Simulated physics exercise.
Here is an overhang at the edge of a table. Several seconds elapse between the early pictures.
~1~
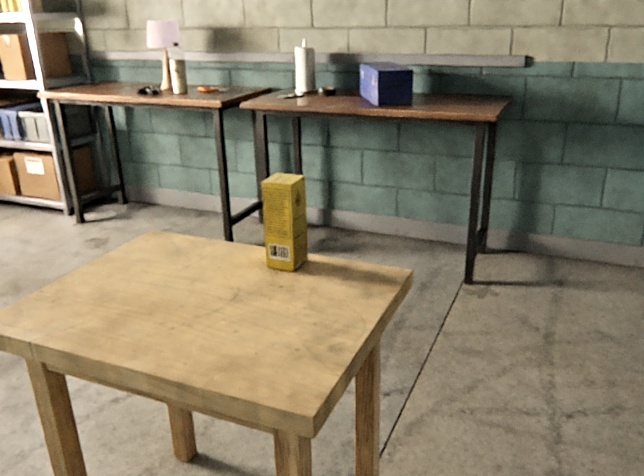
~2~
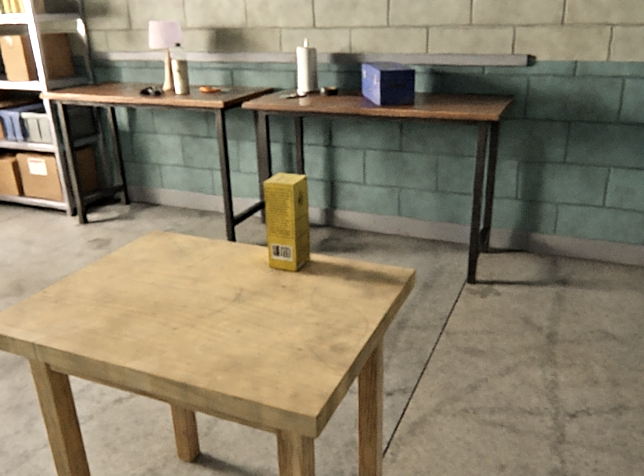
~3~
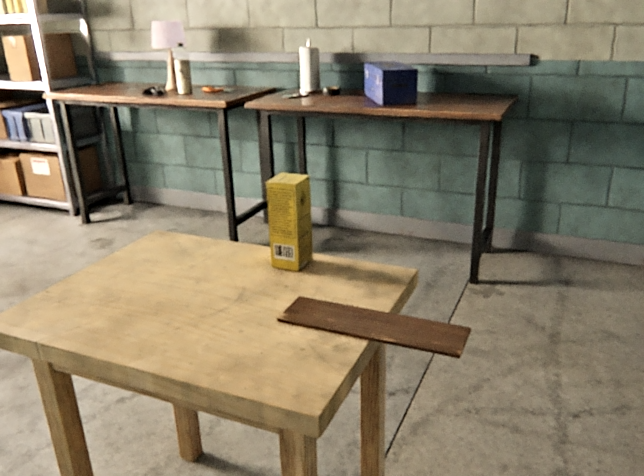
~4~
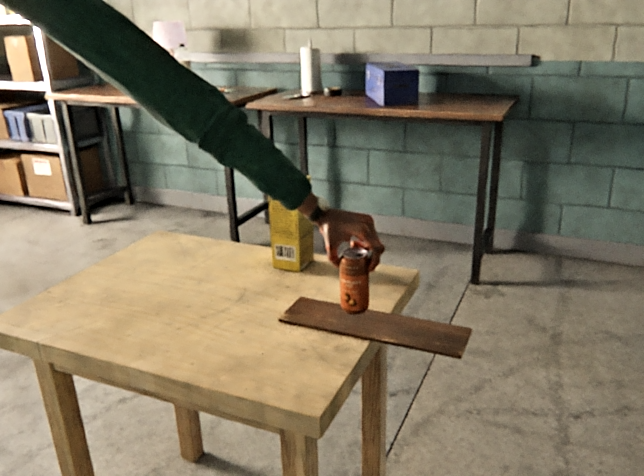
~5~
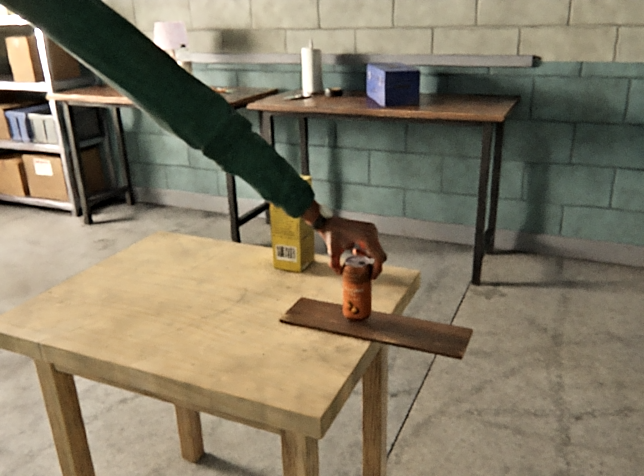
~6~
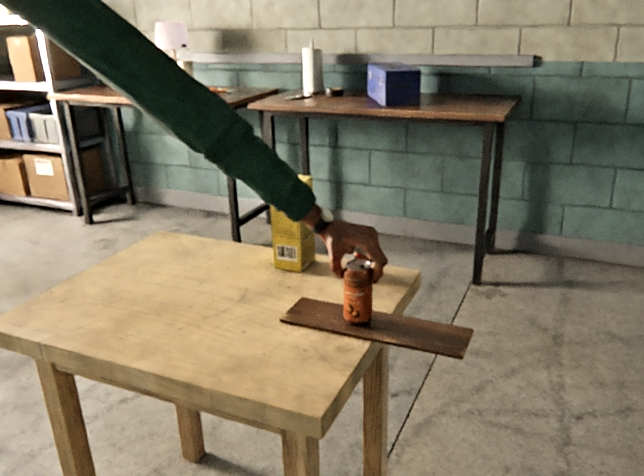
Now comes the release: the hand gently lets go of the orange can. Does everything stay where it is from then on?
Yes: It is going to stay steady.
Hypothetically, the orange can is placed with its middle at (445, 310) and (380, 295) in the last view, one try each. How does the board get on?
Trial 1 - falls; trial 2 - stable.
Then, 0.80 s after the last picture, nothing has stirred.
Then, 1.70 s after the last picture, orange can resting near (358, 293).
At rest, all 3 in place. Seen from the same camera at the end, orange can near (358, 293). The board stays on the table.
